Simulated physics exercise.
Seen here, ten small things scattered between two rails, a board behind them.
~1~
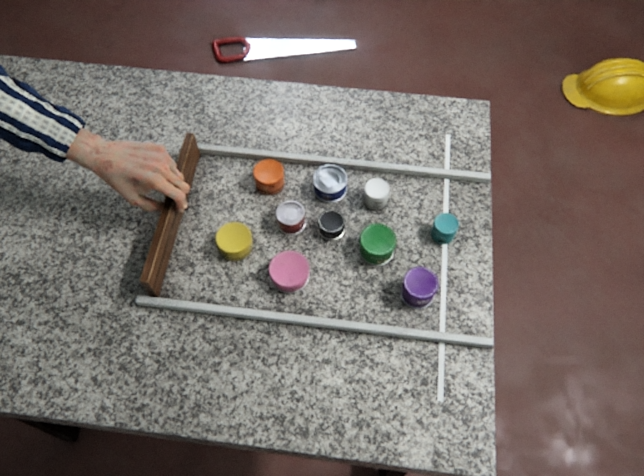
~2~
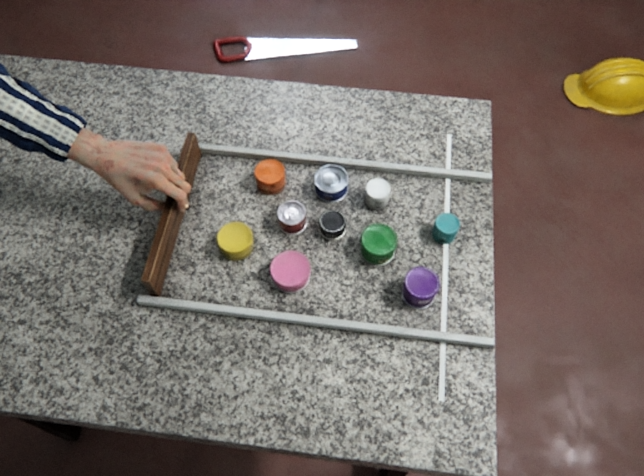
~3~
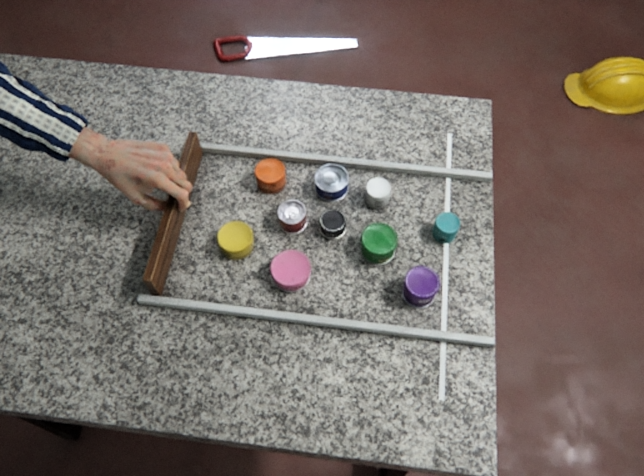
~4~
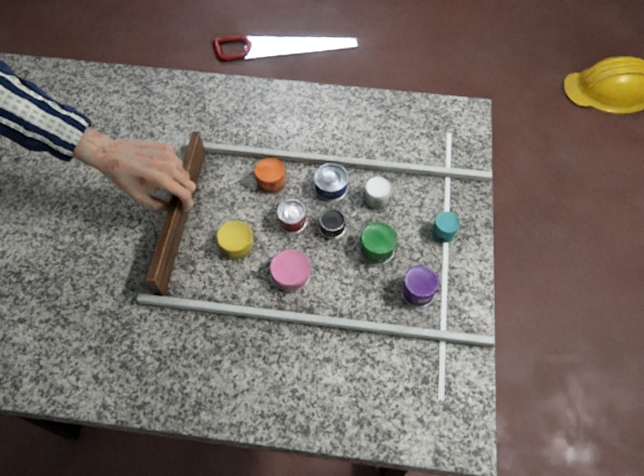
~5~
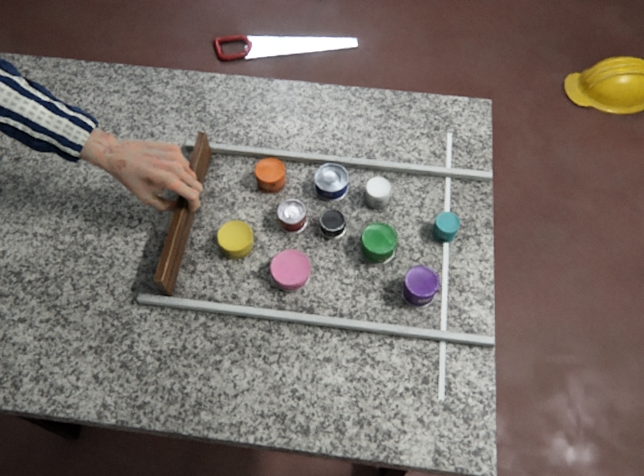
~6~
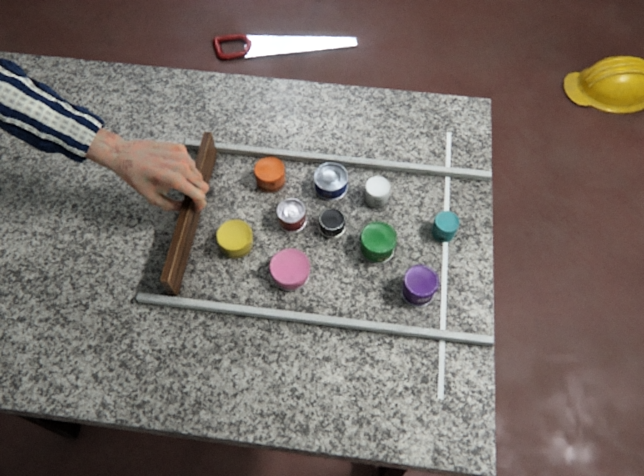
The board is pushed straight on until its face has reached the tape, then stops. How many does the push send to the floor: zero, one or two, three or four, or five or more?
Here the number that fall off is three or four.
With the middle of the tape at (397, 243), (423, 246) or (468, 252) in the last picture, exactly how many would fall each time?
Down on the floor: 0, 0 and 6.
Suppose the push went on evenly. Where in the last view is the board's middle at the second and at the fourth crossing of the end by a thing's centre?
First at (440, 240), next at (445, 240).
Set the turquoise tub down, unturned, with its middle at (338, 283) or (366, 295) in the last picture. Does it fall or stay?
In that order, it does not fall; holds on.
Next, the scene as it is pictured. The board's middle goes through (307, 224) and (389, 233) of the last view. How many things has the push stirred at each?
First 7, then 10.
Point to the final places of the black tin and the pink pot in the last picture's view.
Near (488, 238) and (465, 298).
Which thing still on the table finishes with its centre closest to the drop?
It is the blue pot.
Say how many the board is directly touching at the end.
That makes 4.
Early on, none off yet; turquoise tub at rest near (445, 227); purple tin at rest near (420, 286); green pot at rest near (378, 243).
A while later, none off yet; turquoise tub at rest near (445, 227); purple tin at rest near (420, 286); green pot travelled a little near (393, 248).
Further along, none off yet; turquoise tub travelled about its own width near (475, 229); purple tin travelled about its own width near (462, 291); green pot travelled well along near (460, 258).
Finally, the number that fall off is three or four; lost, green pot, purple tin and turquoise tub.
